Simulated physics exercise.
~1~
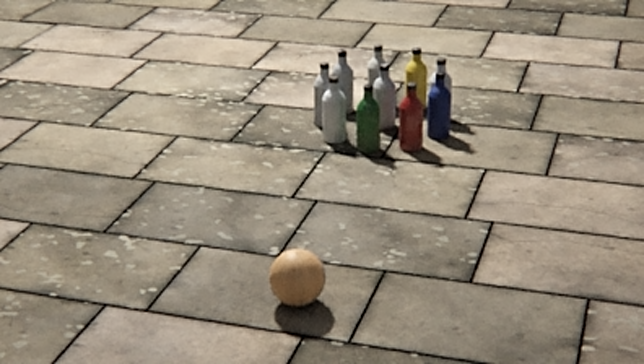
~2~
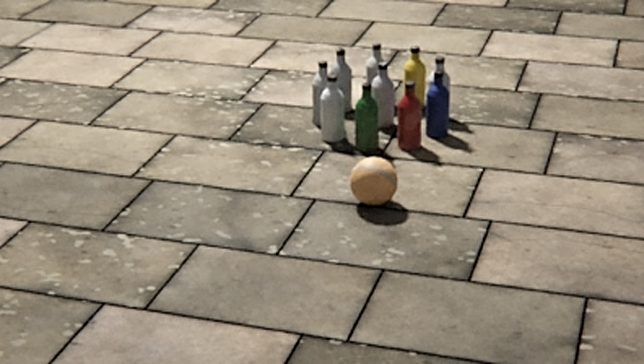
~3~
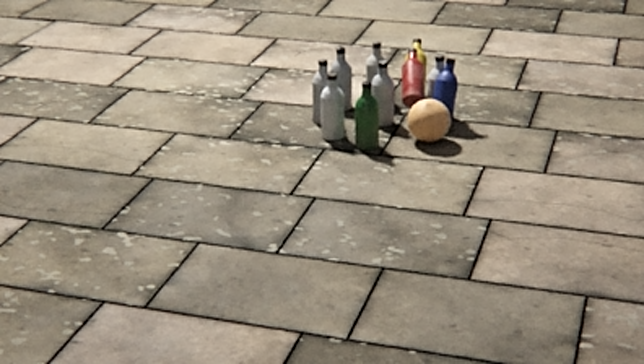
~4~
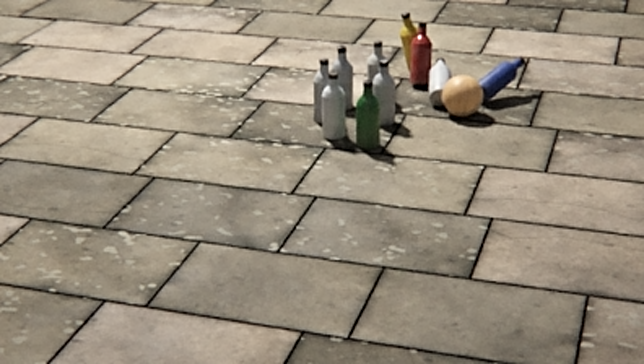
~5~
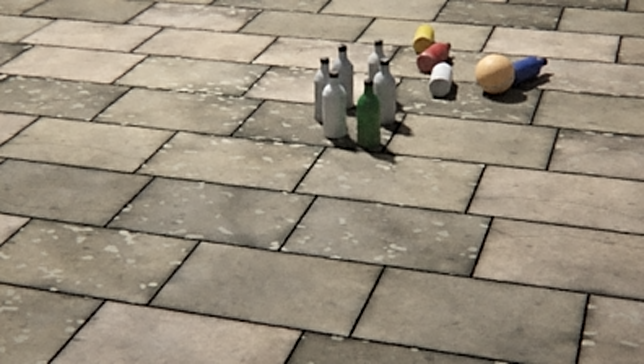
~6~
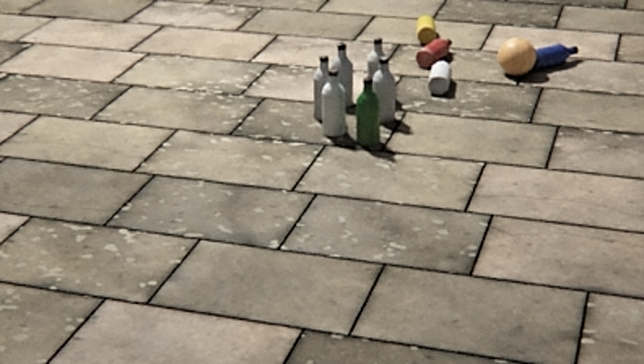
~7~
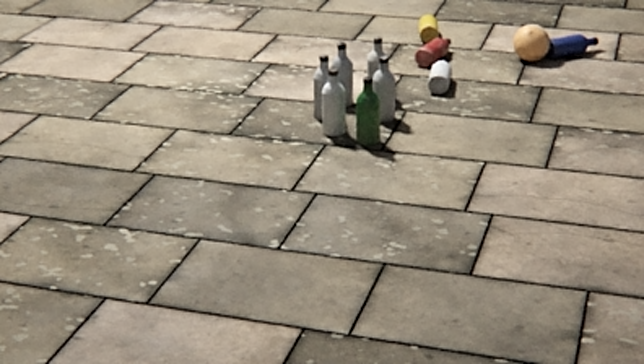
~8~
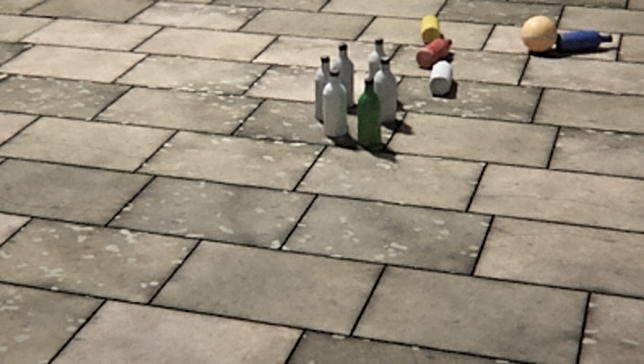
At the start, a wooden ball lies on grey paving slabs, in front of a cluster of mostly white bottles with one green, one red, one blue and one yellow among them. The ball rolls away from the viewer and to the right, passing the green bottle and striking the right side of the group. The red, yellow and blue bottles and a white one tip over. The ball keeps rolling, with the blue bottle sliding ahead of it. At the end, four bottles lie flat, the green and remaining white ones still stand, and the ball is drifting toward the upper right.
